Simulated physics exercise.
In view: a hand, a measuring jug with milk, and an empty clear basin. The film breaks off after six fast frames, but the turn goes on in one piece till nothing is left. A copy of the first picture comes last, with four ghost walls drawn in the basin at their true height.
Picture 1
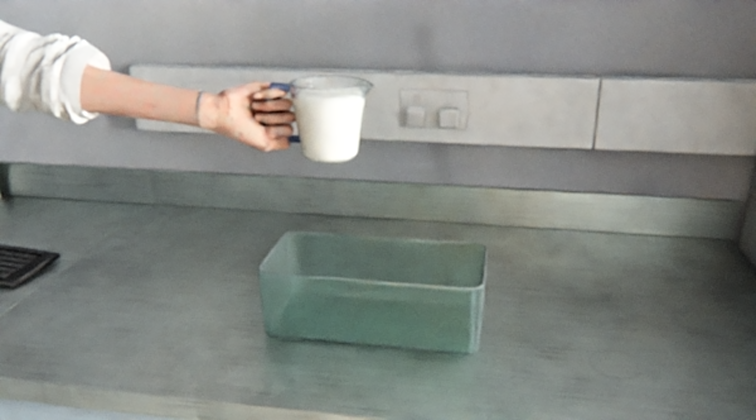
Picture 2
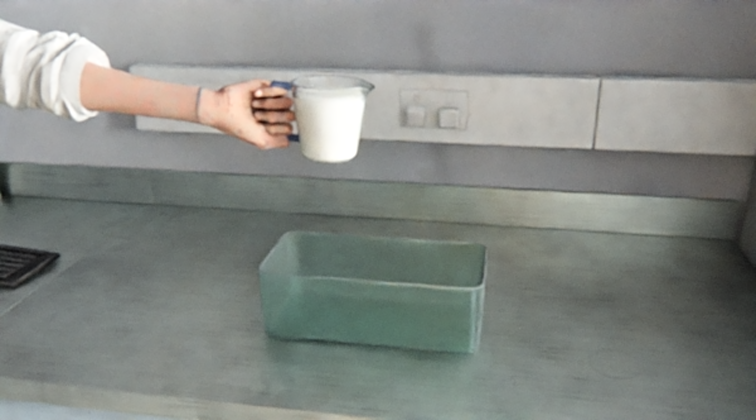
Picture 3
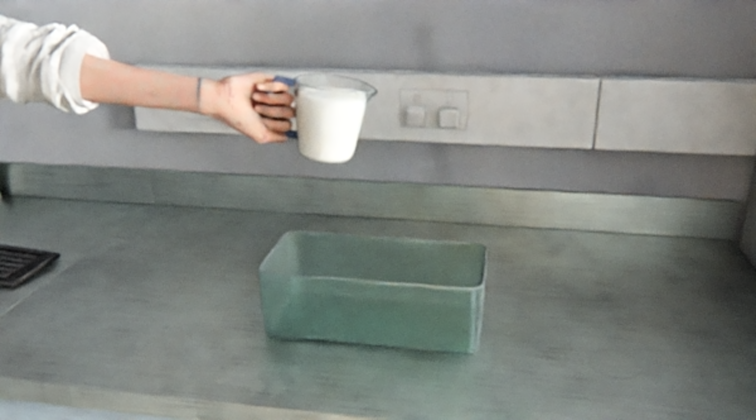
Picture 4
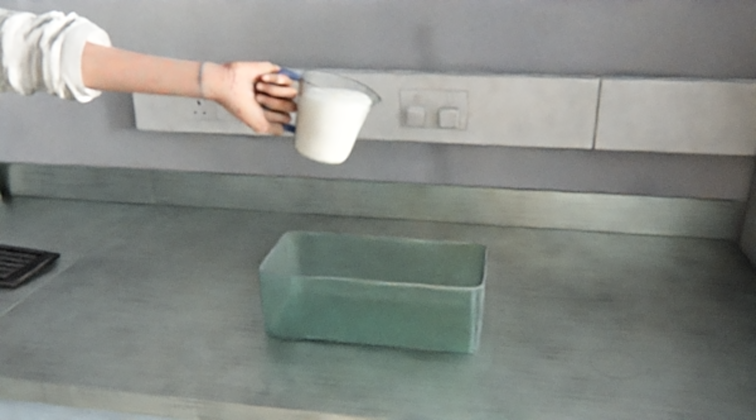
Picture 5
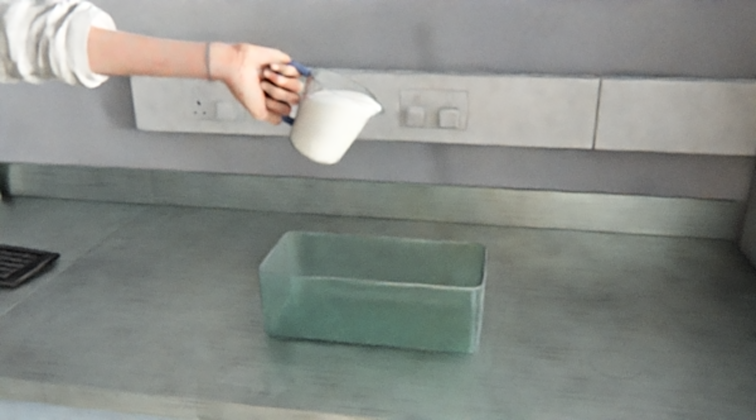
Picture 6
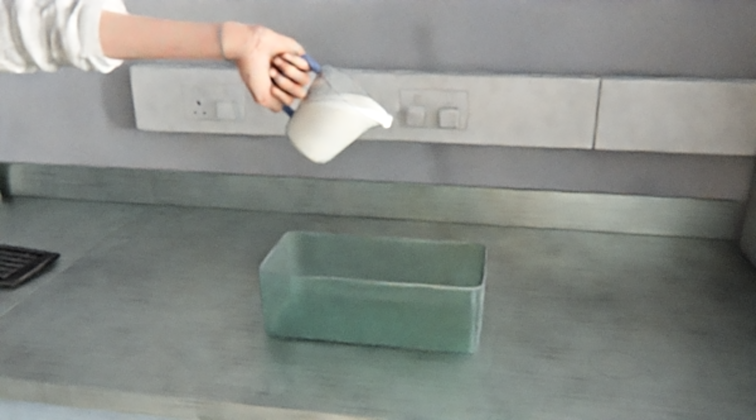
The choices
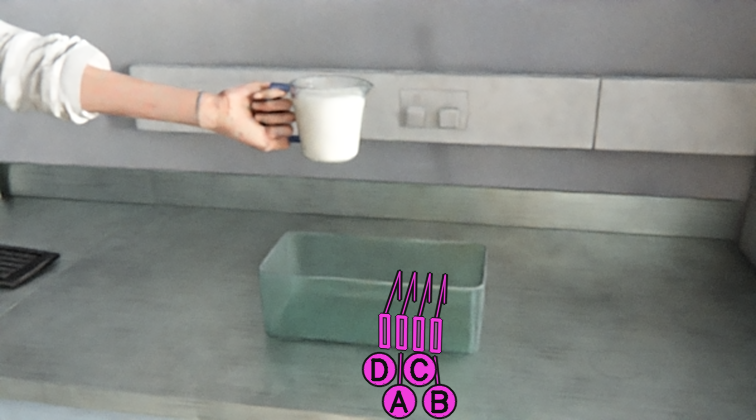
A hand holding a measuring jug of milk above a clear basin, tilting it rightward until the milk reaches the lip.
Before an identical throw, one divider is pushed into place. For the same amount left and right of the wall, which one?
The best position is A.
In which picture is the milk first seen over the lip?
Picture 6.
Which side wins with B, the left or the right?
The left one.
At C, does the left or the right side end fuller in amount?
More ends on the left.
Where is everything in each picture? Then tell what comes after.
Upright, lip at (372, 86); basin from (266, 333) to (478, 353); nothing has left yet.
Upright, lip at (373, 87); nothing has left yet.
Tipped about 7°, lip at (376, 92); nothing has left yet.
Tipped about 16°, lip at (380, 100); nothing has left yet.
Tipped about 28°, lip at (383, 111); nothing has left yet.
Tipped about 41°, lip at (384, 124); milk is over the lip, down to (384, 124).
On the marked copy, A at (400, 353); B at (434, 356); C at (417, 355); D at (384, 352).
Choosing A, about 49 % ends left of the wall and 46 % right of it; 5 % is lost outside.
Choosing B, about 82 % ends left of the wall and 8 % right of it; 10 % is lost outside.
Choosing C, about 67 % ends left of the wall and 23 % right of it; 10 % is lost outside.
Choosing D, about 18 % ends left of the wall and 77 % right of it; 5 % is lost outside.
